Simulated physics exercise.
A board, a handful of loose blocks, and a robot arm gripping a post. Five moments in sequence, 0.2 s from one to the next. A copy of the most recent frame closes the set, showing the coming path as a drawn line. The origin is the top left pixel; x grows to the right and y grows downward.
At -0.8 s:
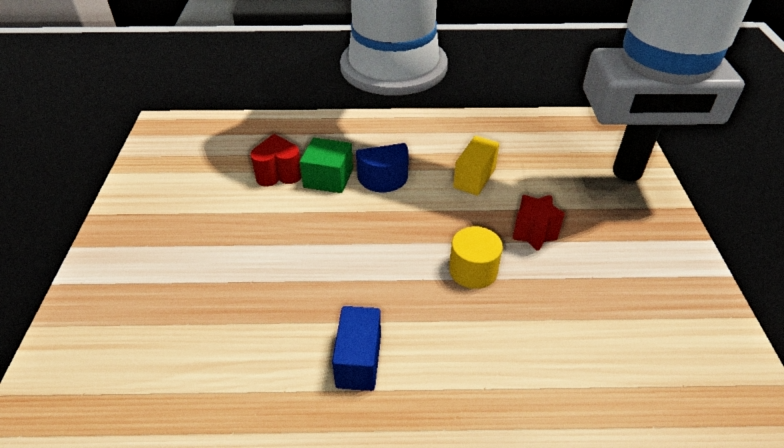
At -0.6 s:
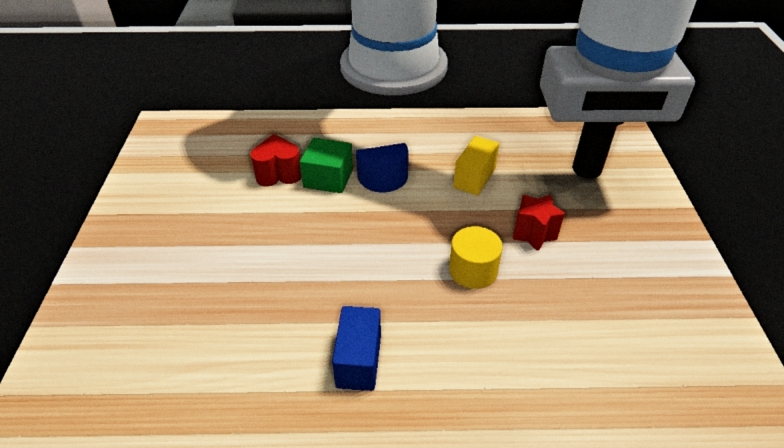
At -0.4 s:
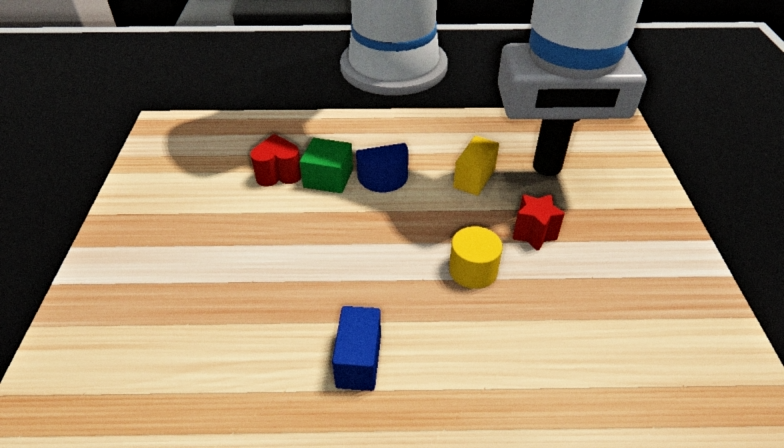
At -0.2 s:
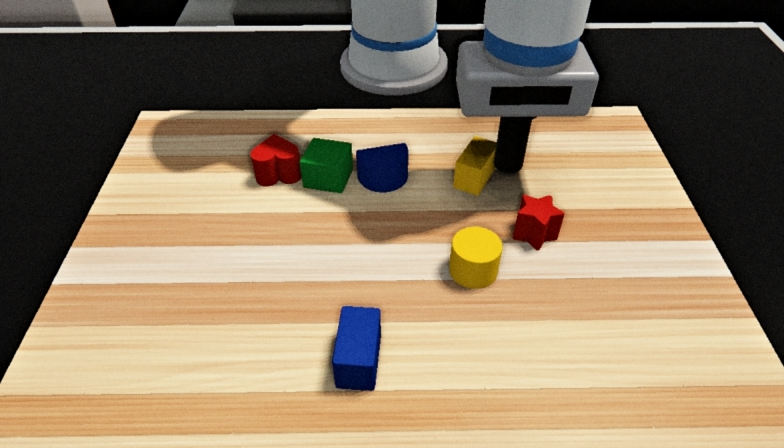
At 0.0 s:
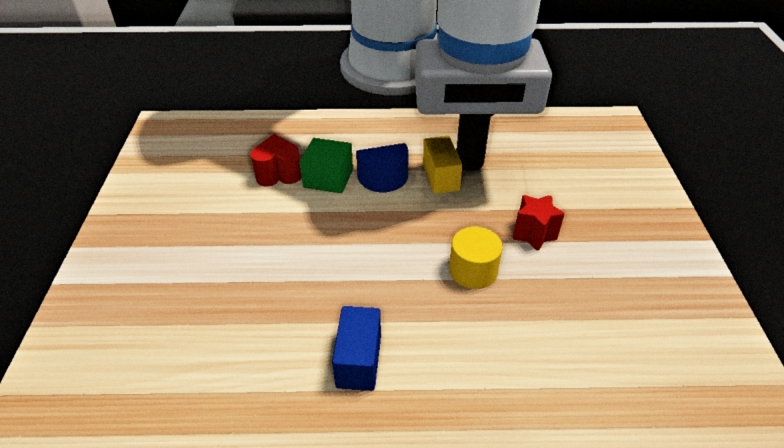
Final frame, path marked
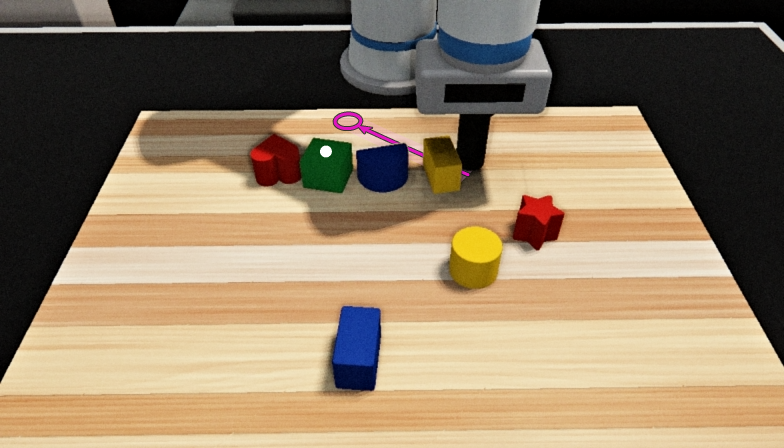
A robot arm holding a dark post slides steadily leftward along the far side of a striped wooden board, seen from above and in front by a still camera, and its post pushes the yellow rectangular block left, turning it slightly. A red block, a green block and a blue half-round block sit left of it. Nearer, a red star, yellow cylinder and blue block stay put.
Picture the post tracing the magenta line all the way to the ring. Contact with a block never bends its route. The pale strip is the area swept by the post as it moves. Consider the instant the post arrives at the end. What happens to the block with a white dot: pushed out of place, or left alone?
That block remains where it is.
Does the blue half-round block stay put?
I'd say no.
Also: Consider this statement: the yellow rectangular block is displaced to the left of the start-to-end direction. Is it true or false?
This is true.
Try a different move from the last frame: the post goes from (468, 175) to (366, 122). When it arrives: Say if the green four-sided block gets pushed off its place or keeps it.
The block you're asking about stays where it is.
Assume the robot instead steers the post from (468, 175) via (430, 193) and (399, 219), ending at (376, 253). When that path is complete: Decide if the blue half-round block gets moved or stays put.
It will end up elsewhere.
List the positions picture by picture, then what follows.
Tip of the post (627, 174), middles of tops, green four-sided block (326, 151), blue half-round block (384, 154), yellow rectangular block (478, 152), in the first picture.
Post (586, 171), nothing pushed, in the second picture.
Post (547, 168), nothing pushed, in the third picture.
Post (508, 166), nothing pushed, in the fourth picture.
Post (469, 164), green four-sided block (326, 151), blue half-round block (384, 154), yellow rectangular block (443, 150), in the fifth picture.
The line goes from (468, 175) to (348, 121); the dot is on the green four-sided block.
What follows on the original path. One third of the way, post (425, 145); blue half-round block (374, 156), turned 20° anticlockwise; yellow rectangular block (412, 146), turned 25° anticlockwise.
Two thirds of the way, post (384, 127); blue half-round block (371, 158), turned 30° anticlockwise; yellow rectangular block (408, 145), turned 35° anticlockwise.
At the end, post (347, 110); green four-sided block unmoved; blue half-round block (371, 158), turned 30° anticlockwise; yellow rectangular block (408, 145), turned 35° anticlockwise.
